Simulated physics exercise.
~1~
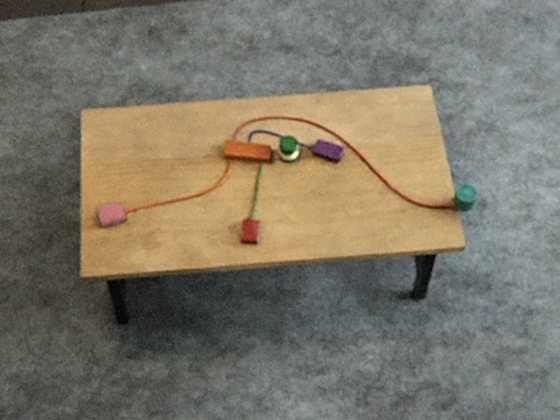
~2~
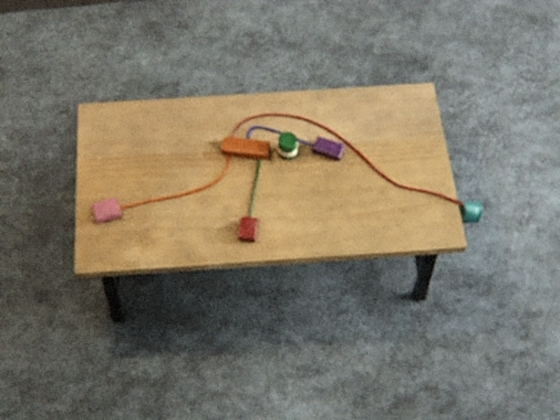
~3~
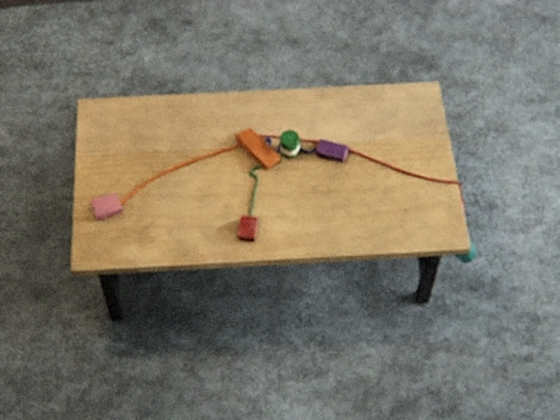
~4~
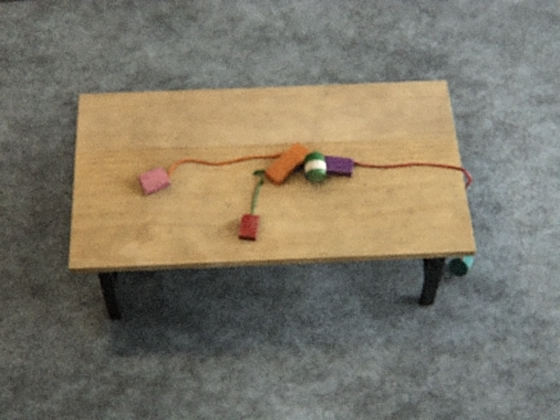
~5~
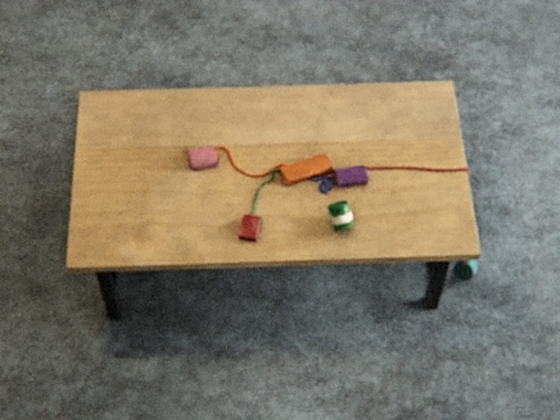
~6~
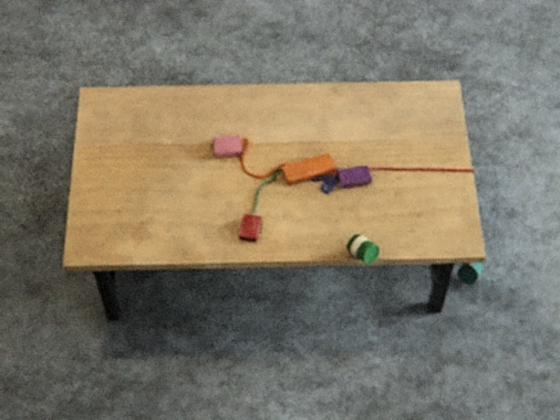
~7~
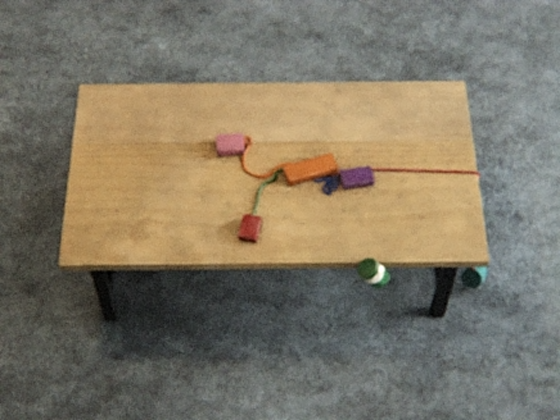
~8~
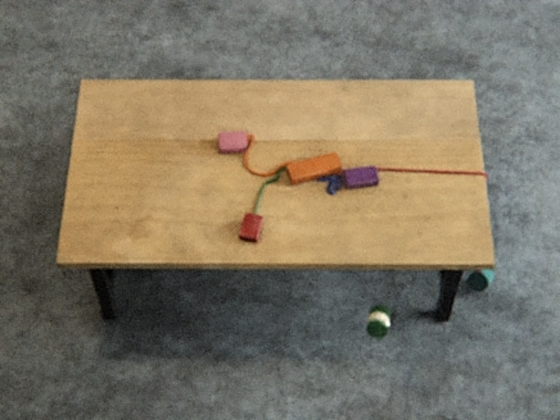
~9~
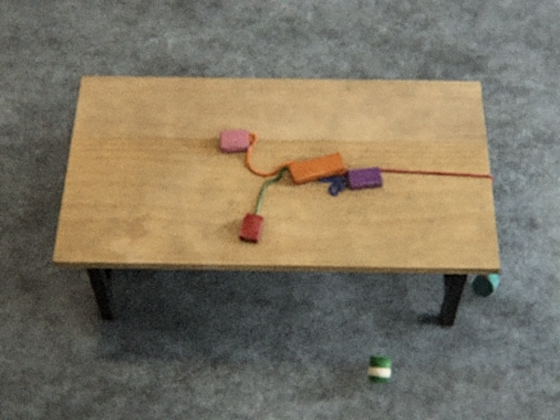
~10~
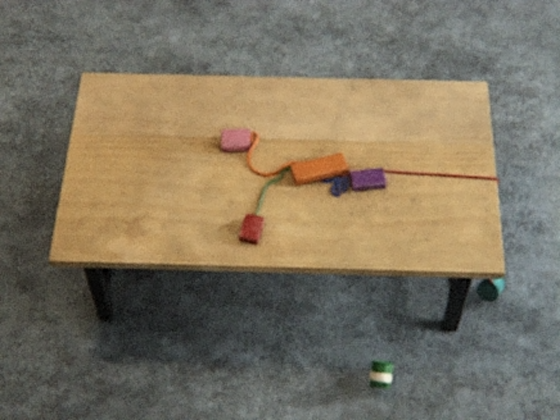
On a wooden table, a falling teal object drags corded blocks rightward, and a green canister rolls off.
